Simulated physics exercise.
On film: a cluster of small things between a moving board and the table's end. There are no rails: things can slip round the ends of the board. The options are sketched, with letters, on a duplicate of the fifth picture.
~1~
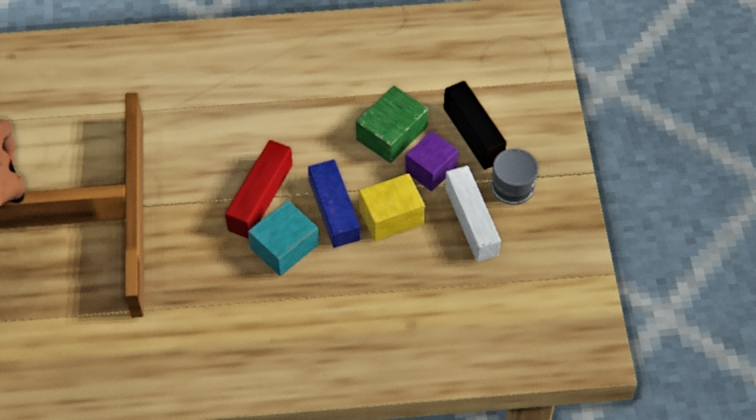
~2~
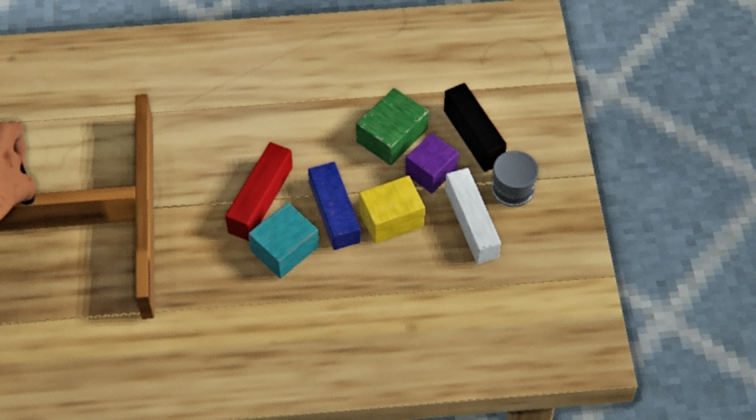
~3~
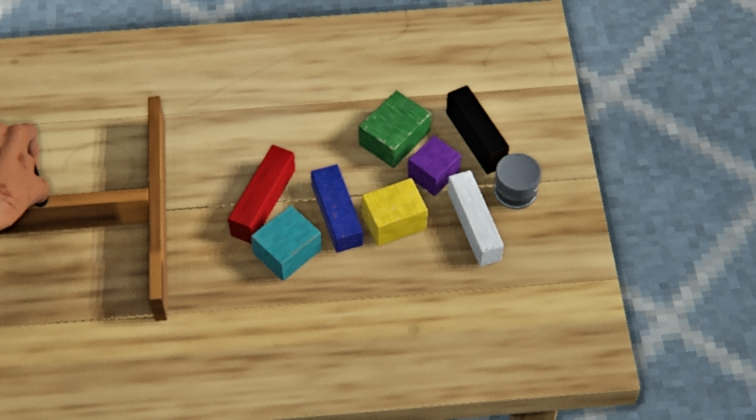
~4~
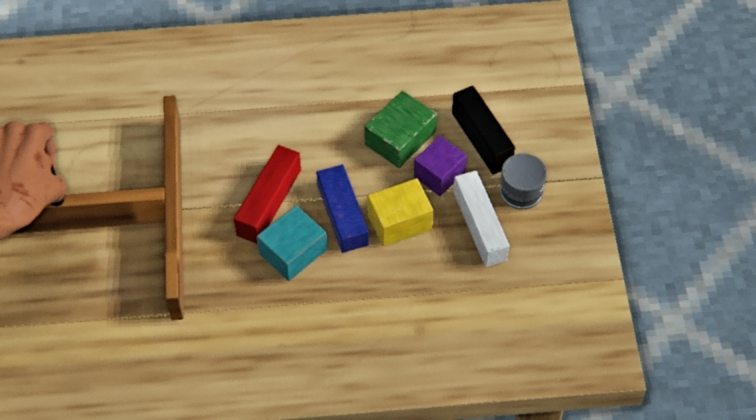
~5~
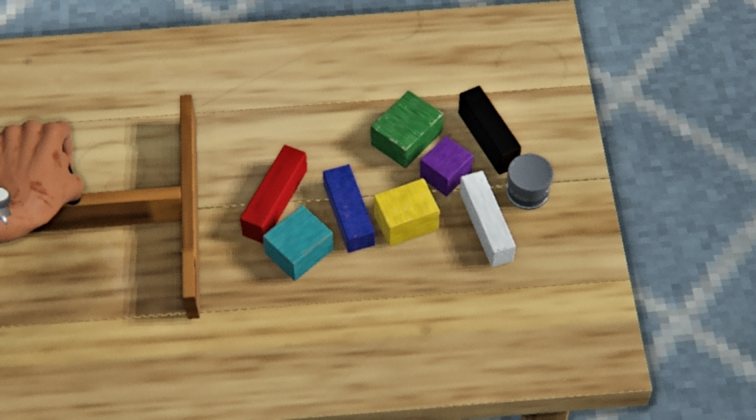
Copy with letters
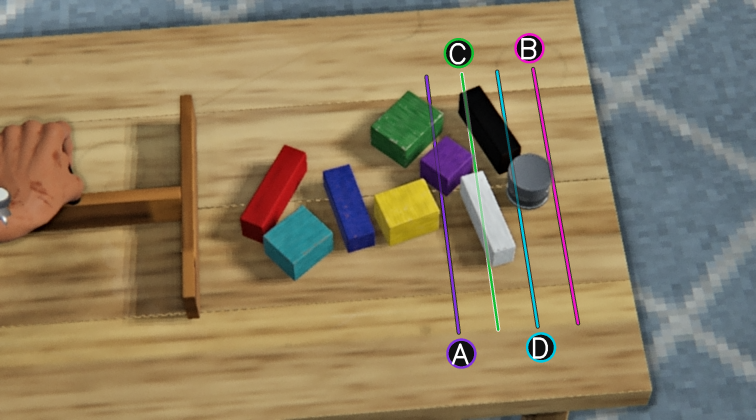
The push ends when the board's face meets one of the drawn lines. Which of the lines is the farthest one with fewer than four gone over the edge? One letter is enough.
Up to line D.
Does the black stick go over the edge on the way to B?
Yes.
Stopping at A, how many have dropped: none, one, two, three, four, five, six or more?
By then, none.
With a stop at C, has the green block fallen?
By then, no.
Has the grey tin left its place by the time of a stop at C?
Yes.
On the copy, A at (442, 197); B at (554, 189); C at (479, 195); D at (516, 192).
On D. First, board (305, 183); turquoise block (350, 250); yellow block (420, 207).
Then, board (422, 174); grey tin (577, 189); black stick (518, 115).
Finally, board (513, 167); grey tin over the edge; white bar over the edge; two fallen.
By contrast, A is within the limit but short; B drops four; C is within the limit but short.
